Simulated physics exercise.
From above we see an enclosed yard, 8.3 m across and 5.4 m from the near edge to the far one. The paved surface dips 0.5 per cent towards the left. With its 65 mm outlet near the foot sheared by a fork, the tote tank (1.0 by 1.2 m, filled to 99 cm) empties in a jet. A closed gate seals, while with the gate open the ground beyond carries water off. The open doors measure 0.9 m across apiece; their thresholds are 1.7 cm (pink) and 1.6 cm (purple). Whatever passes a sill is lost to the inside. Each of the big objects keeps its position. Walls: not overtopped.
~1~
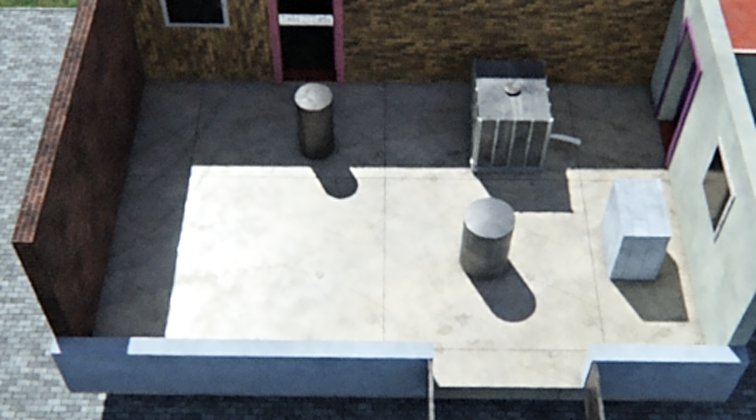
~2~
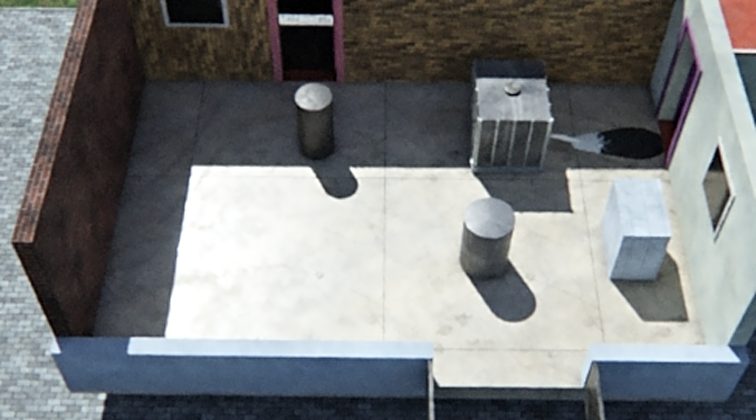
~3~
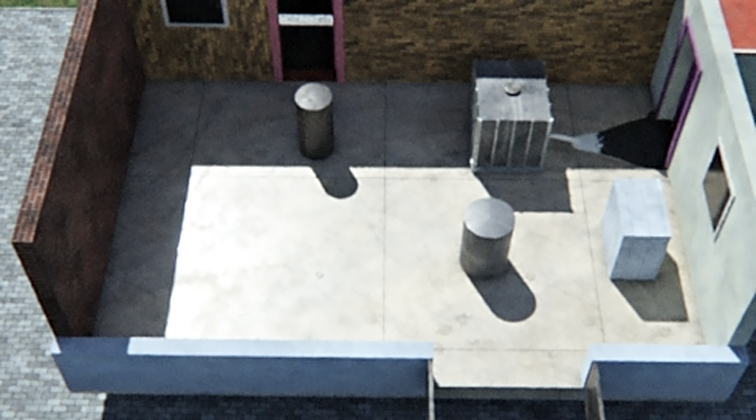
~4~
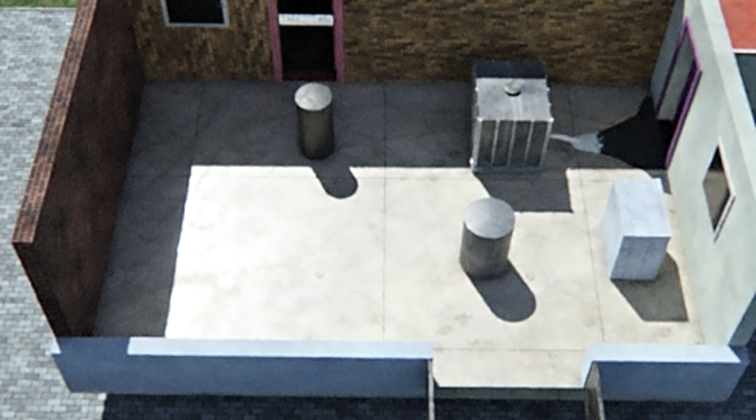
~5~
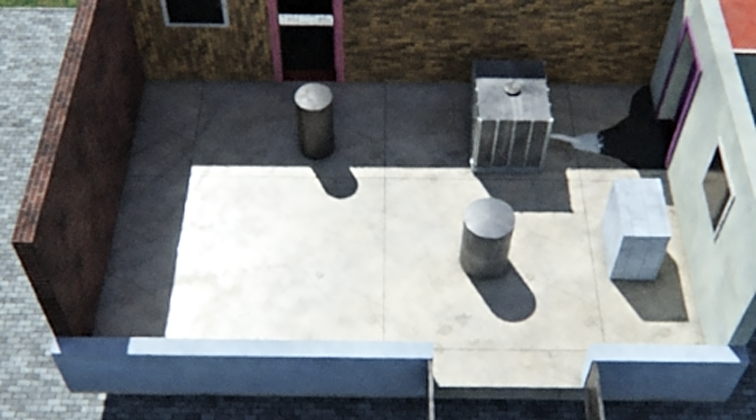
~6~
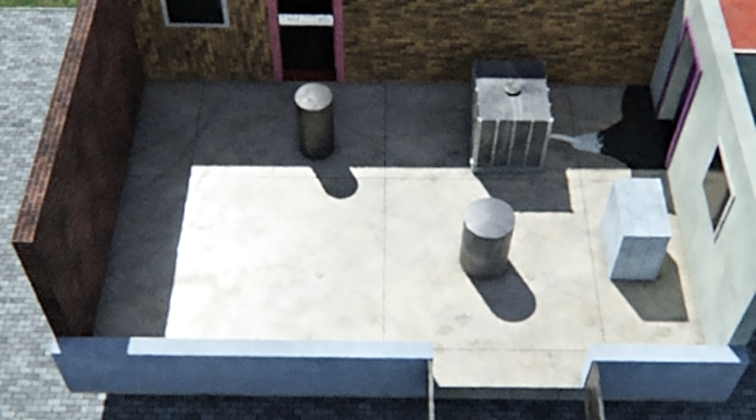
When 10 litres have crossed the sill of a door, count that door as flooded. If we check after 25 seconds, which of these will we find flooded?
On that check, the pink door will not be flooded; the purple door will be flooded.
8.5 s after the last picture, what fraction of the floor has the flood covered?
Near 10 per cent of the floor.
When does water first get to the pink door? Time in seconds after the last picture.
Pink not in the 25 s.
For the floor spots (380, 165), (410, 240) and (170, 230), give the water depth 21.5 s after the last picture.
0.0, 0.0 and 0.0 cm.
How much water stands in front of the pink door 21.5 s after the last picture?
I'd put it at around 0.0 centimetres deep.
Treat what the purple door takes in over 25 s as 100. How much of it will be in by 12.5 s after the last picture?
About 65 %.
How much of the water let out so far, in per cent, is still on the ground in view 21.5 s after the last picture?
Around 28 out of every hundred.
Then, 1.5 s after the last picture water covers 5 % of the floor and is deepest (3 cm) near (657, 132); pink door not reached, purple door 2.5 cm at the sill, 32 L in.
Then, 4.5 s after the last picture water covers 5 % of the floor and is deepest (3 cm) near (660, 149); pink door not reached, purple door 2.6 cm at the sill, 57 L in.
Then, 8.5 s after the last picture water covers 10 % of the floor and is deepest (3 cm) near (662, 158); pink door not reached, purple door 2.7 cm at the sill, 88 L in.
Then, 12.5 s after the last picture water covers 10 % of the floor and is deepest (3 cm) near (662, 158); pink door not reached, purple door 2.6 cm at the sill, 119 L in.
Then, 21.5 s after the last picture water covers 15 % of the floor and is deepest (3 cm) near (662, 158); pink door not reached, purple door 3 cm at the sill, 180 L in.
